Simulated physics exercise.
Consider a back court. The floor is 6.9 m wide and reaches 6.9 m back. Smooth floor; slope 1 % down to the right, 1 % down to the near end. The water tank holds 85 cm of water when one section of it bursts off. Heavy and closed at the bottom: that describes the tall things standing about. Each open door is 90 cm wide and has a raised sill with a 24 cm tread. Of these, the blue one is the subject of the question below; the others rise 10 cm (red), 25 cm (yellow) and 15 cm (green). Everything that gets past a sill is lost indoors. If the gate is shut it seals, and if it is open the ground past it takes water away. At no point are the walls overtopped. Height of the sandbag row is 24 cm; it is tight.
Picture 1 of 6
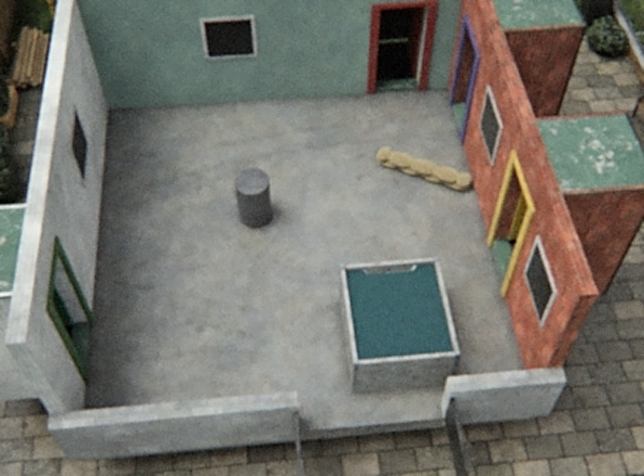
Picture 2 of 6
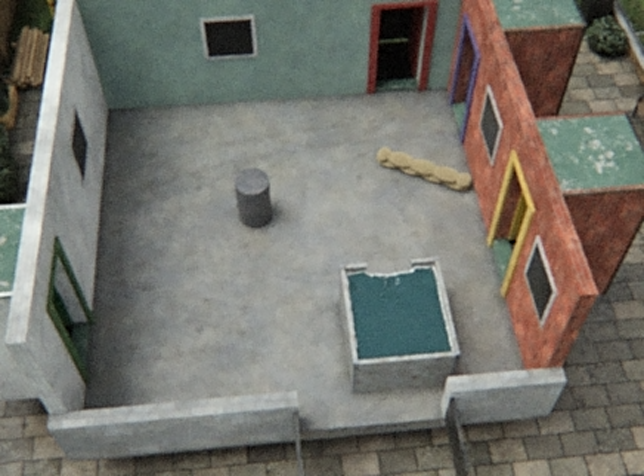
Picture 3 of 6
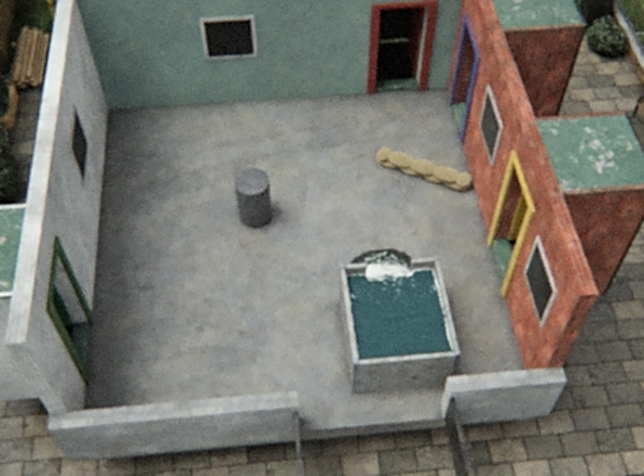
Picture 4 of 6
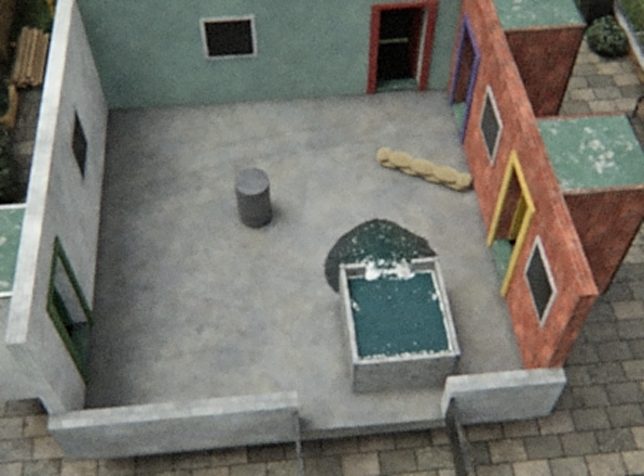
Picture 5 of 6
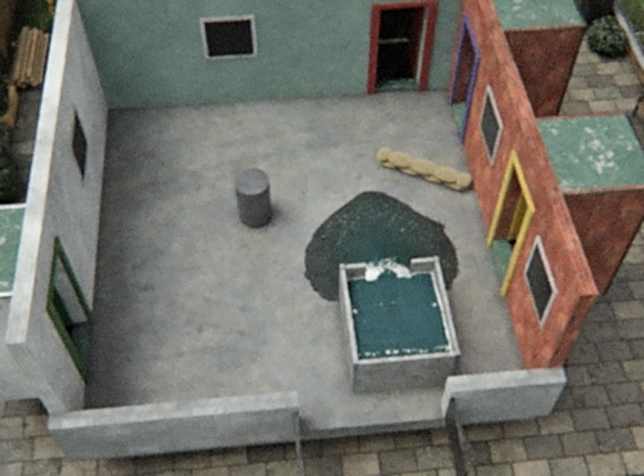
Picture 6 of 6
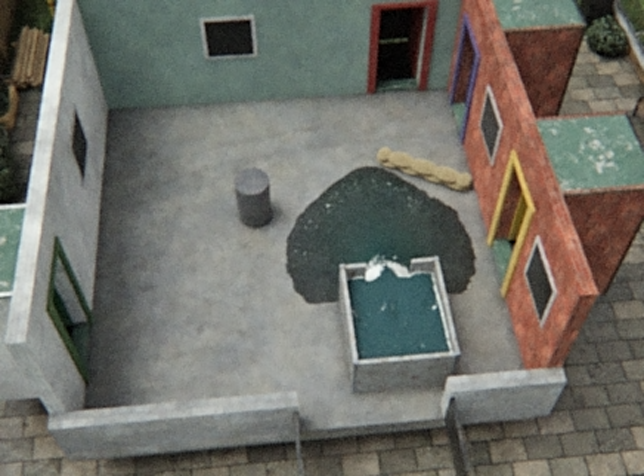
In the video, a section breaks from the far side of a square water tank in a walled court, and dark water pours out, spreading backward and sideways across the grey floor toward a sandbag row near the right wall.
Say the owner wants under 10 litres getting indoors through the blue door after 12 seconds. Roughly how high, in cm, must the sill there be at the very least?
At the very least some 7 cm.
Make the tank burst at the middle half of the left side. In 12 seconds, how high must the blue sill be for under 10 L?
You'd want it roughly 8.0 centimetres tall.
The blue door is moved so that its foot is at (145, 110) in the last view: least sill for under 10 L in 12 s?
Close to 6.5 cm at the least.
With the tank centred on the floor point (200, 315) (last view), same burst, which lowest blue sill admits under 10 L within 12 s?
Then it needs to be around 14.0 cm high.
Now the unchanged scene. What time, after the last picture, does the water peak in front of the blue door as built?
Approximately 8.0 s.
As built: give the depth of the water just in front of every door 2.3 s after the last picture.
Depths in cm: Red 5, yellow 7, green 0, blue 1.
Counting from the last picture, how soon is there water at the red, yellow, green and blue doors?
Red at 1.2 s, yellow at 0.2 s, green at 5.5 s and blue at 1.3 s.
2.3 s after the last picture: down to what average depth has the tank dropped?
I'd put it at some 33 centimetres on average.
Then, 0.7 s after the last picture water covers 30 % of the floor, deepest (38 cm) near (383, 288); it has not reached the blue door.
Then, 2.3 s after the last picture water covers 45 % of the floor, deepest (24 cm) near (383, 288); 1 cm at the blue door, 0 litres in over its 9 cm sill.
Then, 11.3 s after the last picture water covers 95 % of the floor, deepest (10 cm) near (460, 176); 7 cm at the blue door, 1 litre in over its 9 cm sill.
At the blue door as built, the water peaked near 10 cm, 8.1 s after the last picture.
Run again over the same 12 s with other heights there, 23 litres in over 6 cm, 4 litres over 8 cm. The limit of 10 litres is kept from about 7 cm up.
